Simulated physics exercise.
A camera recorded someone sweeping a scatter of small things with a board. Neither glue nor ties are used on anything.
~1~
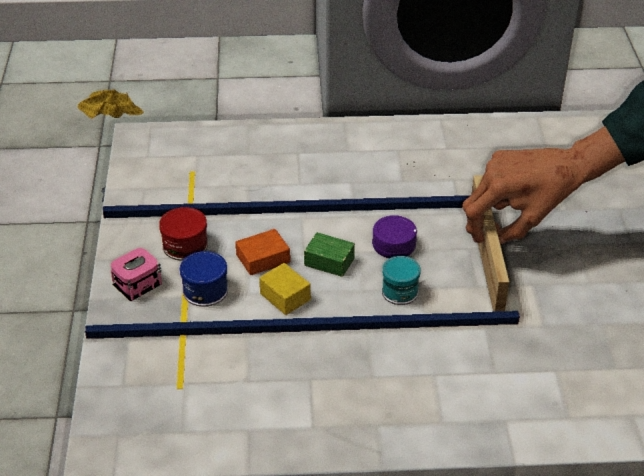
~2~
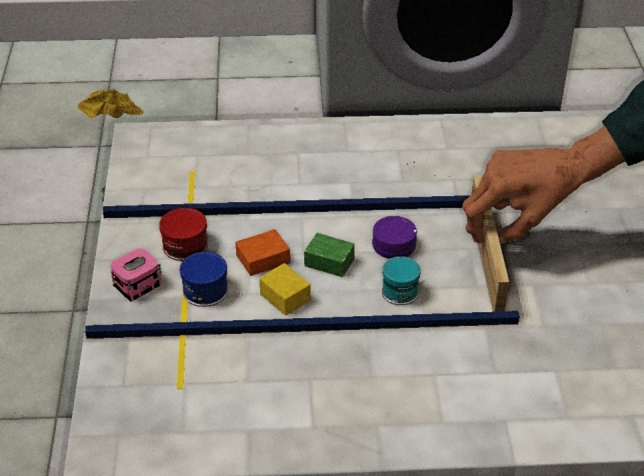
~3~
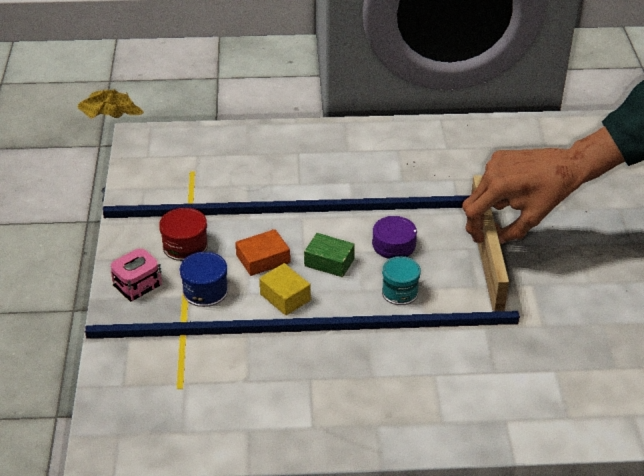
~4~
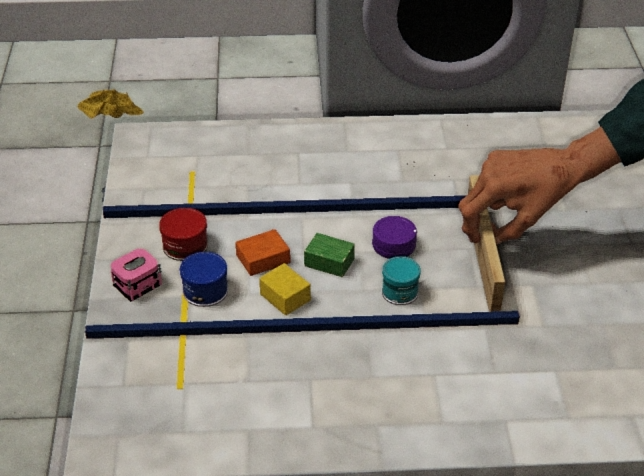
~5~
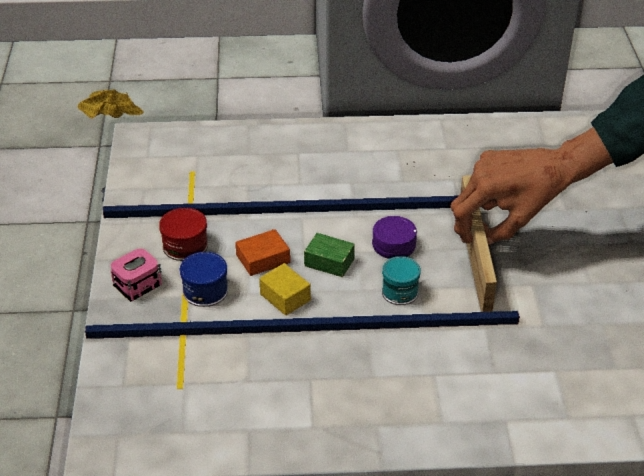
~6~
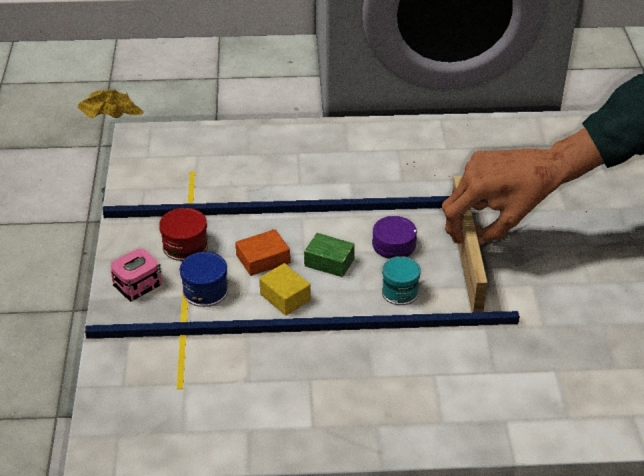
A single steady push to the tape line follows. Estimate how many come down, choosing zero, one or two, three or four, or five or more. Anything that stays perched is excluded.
The push is going to knock one or two off the table.
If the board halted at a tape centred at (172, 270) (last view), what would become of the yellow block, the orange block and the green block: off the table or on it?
Going one by one, the yellow block is not lost, the orange block is not lost, the green block is not lost.
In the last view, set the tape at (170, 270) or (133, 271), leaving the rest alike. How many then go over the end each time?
Tallies: 2, 5.
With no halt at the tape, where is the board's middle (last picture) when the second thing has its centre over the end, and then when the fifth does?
The first one at (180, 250), the next at (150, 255).
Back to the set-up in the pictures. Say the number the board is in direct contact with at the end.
It's touching 3 at the end.
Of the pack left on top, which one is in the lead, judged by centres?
Answer: The blue tin.
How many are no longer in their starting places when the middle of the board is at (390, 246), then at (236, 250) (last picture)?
2, then 8.
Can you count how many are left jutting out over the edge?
Answer: 1.
A little later, none off yet; pink case at rest near (136, 274); red tin at rest near (184, 234); blue tin at rest near (204, 279).
When it is over, the number that fall off is one or two; down, pink case.
